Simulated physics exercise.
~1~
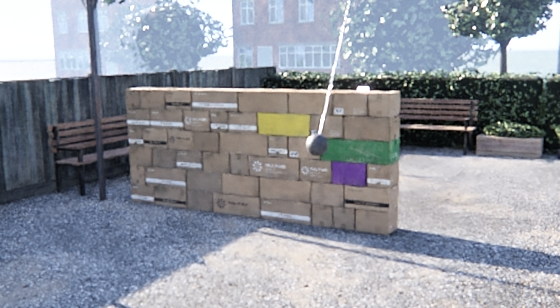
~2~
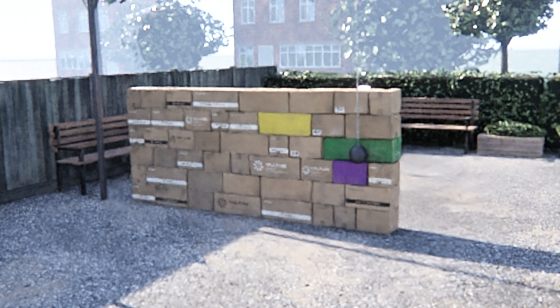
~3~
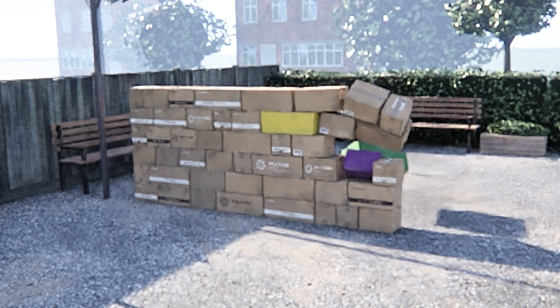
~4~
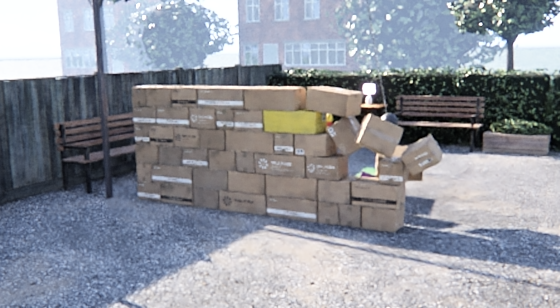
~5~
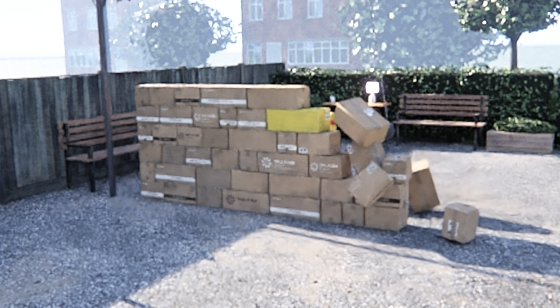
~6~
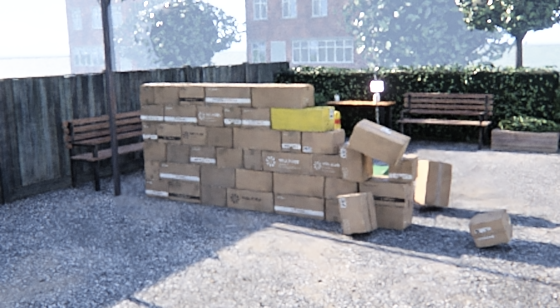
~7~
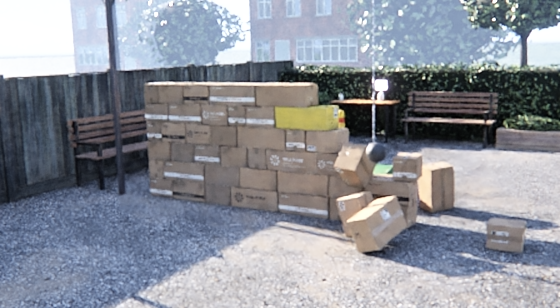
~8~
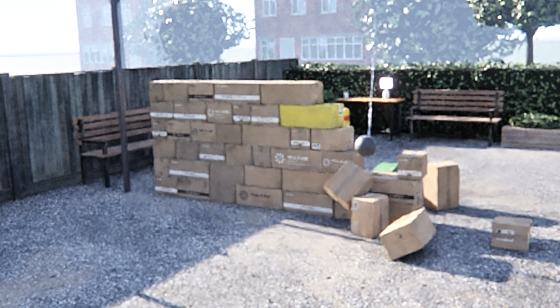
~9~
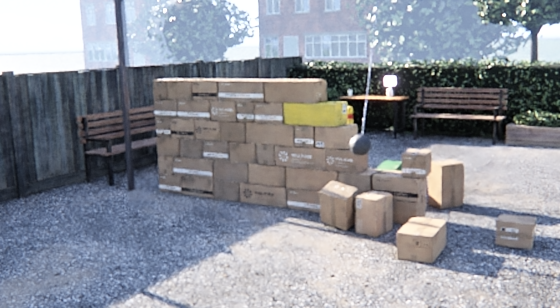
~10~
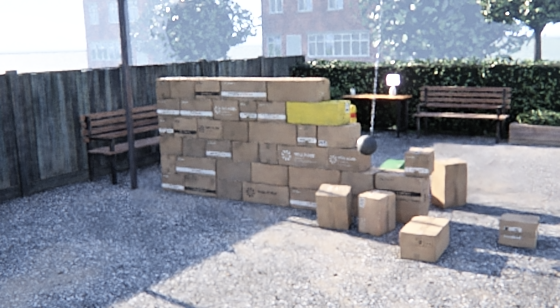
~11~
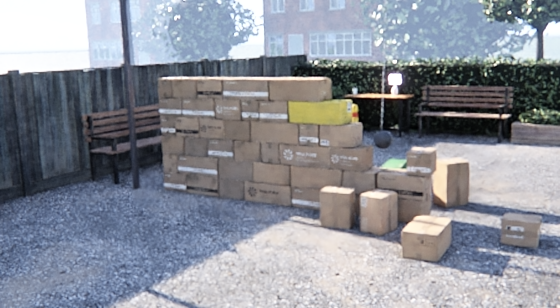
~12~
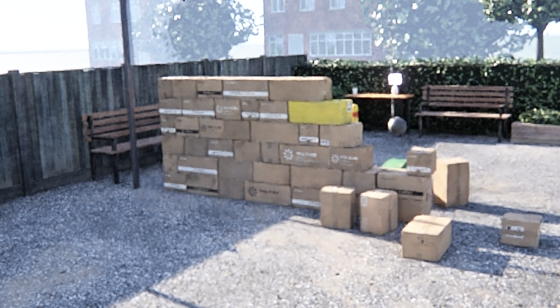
At first, a wall of brown cartons, with a yellow, a green and a purple one among them, stands in a gravel yard as an iron ball swings toward its right end. The ball strikes near the green carton, pushing it and its neighbours out of line. The upper right corner gives way, and cartons tip and tumble to the gravel as the ball passes beyond. It swings back over the gap while a fallen carton rolls forward. Finally the ball swings away again, leaving boxes scattered at right, the green carton toppled, and the yellow one still in place.
